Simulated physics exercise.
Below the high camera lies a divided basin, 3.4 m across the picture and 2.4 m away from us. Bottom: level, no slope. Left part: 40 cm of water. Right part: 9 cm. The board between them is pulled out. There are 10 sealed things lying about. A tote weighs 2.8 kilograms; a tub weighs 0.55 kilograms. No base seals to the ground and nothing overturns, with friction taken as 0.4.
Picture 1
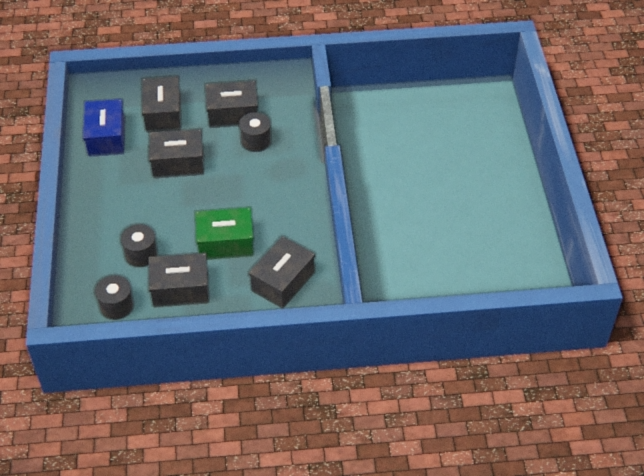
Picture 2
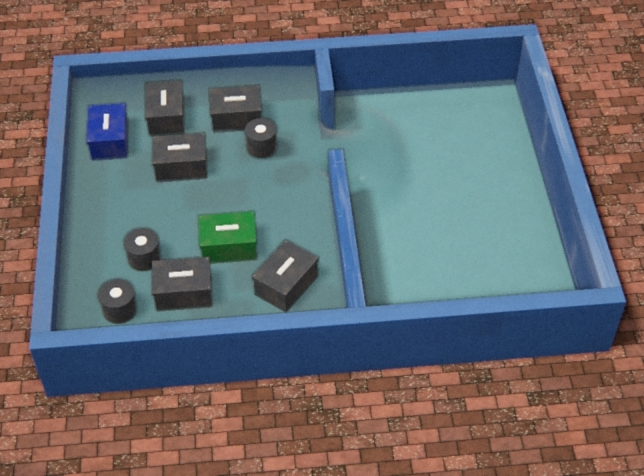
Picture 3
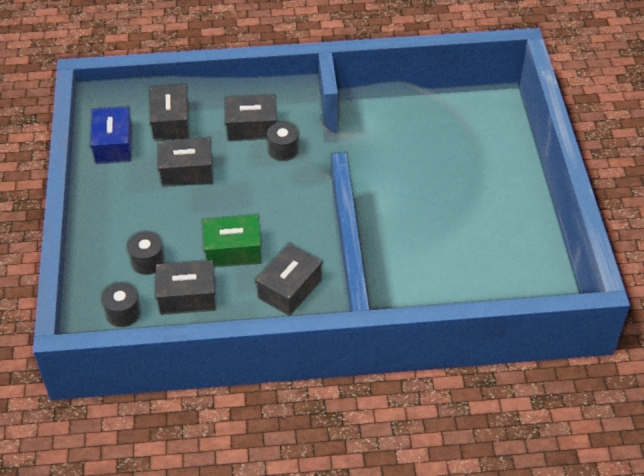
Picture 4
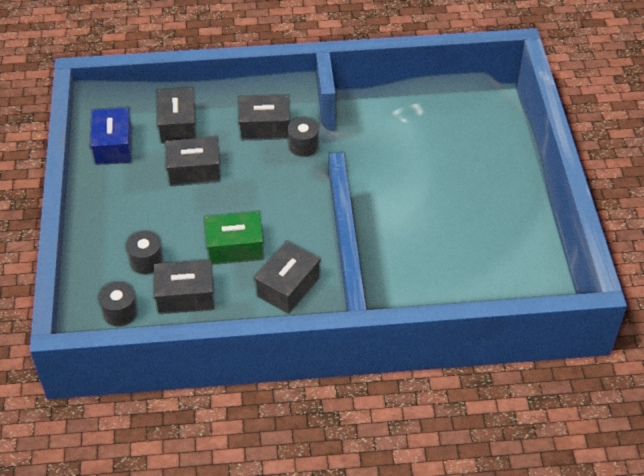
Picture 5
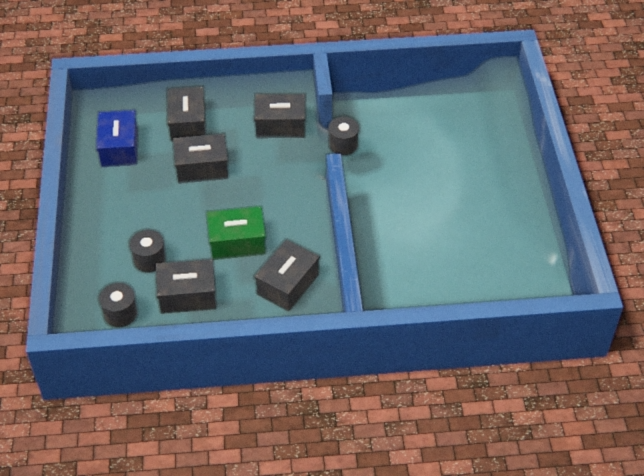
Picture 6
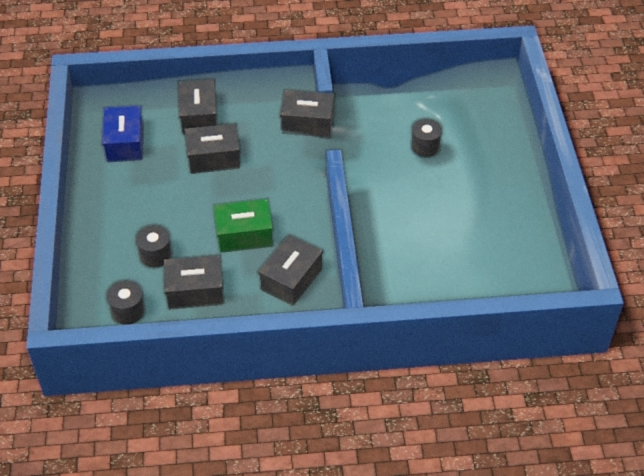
Dark blocks and cylinders floating in a divided blue basin drift rightward after the board opens, one cylinder passing through the gap.
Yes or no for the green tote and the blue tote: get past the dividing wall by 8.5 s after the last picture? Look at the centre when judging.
I expect the green tote to stay on this side and the blue tote to stay on this side.
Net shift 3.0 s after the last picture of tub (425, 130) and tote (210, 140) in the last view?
Net displacement, in order: 140 cm; 80 cm.
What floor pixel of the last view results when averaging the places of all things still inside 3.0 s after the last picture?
(261, 231).
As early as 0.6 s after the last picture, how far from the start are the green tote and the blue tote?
I'd say about 30 and 20 centimetres.
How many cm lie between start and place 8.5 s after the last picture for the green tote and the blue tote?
The first is around 60 cm away, the second around 30 cm.
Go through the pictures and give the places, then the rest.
The green tote at (224, 225), afloat; the blue tote at (103, 118) floats; 40 cm deep round most things; 0 of 10 have shifted, in the first frame.
The green tote at (227, 229), afloat; the blue tote at (106, 122) floats; about 2070 L in view; 0 of 10 have shifted, in the second frame.
The green tote at (231, 232) floats; the blue tote at (110, 126), afloat; about 2070 L in view; 2 of 10 have shifted, in the third frame.
The green tote at (233, 229), afloat, 6 cm from its start; the blue tote at (110, 127), afloat; 37 cm deep round most things; 5 of 10 have shifted, in the fourth frame.
The green tote at (236, 224), afloat, 12 cm from its start; the blue tote at (116, 129), afloat, 8 cm from its start; about 2070 L in view; 9 of 10 have shifted, in the fifth frame.
The green tote at (243, 217) floats, 18 cm from its start; the blue tote at (122, 125), afloat, 12 cm from its start; 35 cm deep round most things; 10 of 10 have shifted, in the sixth frame.
Then, 0.6 s after the last picture the green tote is near (250, 206), 0.3 m from its start, afloat; the blue tote is near (123, 117), 0.2 m from its start, afloat; 2 of 10 are over the mark; 10 afloat.
Then, 3.0 s after the last picture the green tote is near (268, 187), 0.5 m from its start, afloat; the blue tote is near (139, 121), 0.3 m from its start, afloat; 2 of 10 are over the mark; 10 afloat.
Then, 5.5 s after the last picture the green tote is near (267, 195), 0.5 m from its start, afloat; the blue tote is near (134, 123), 0.2 m from its start, afloat; 2 of 10 are over the mark; 10 afloat.
Then, 8.5 s after the last picture the green tote is near (278, 185), 0.6 m from its start, afloat; the blue tote is near (144, 121), 0.3 m from its start, afloat; 2 of 10 are over the mark; 10 afloat.
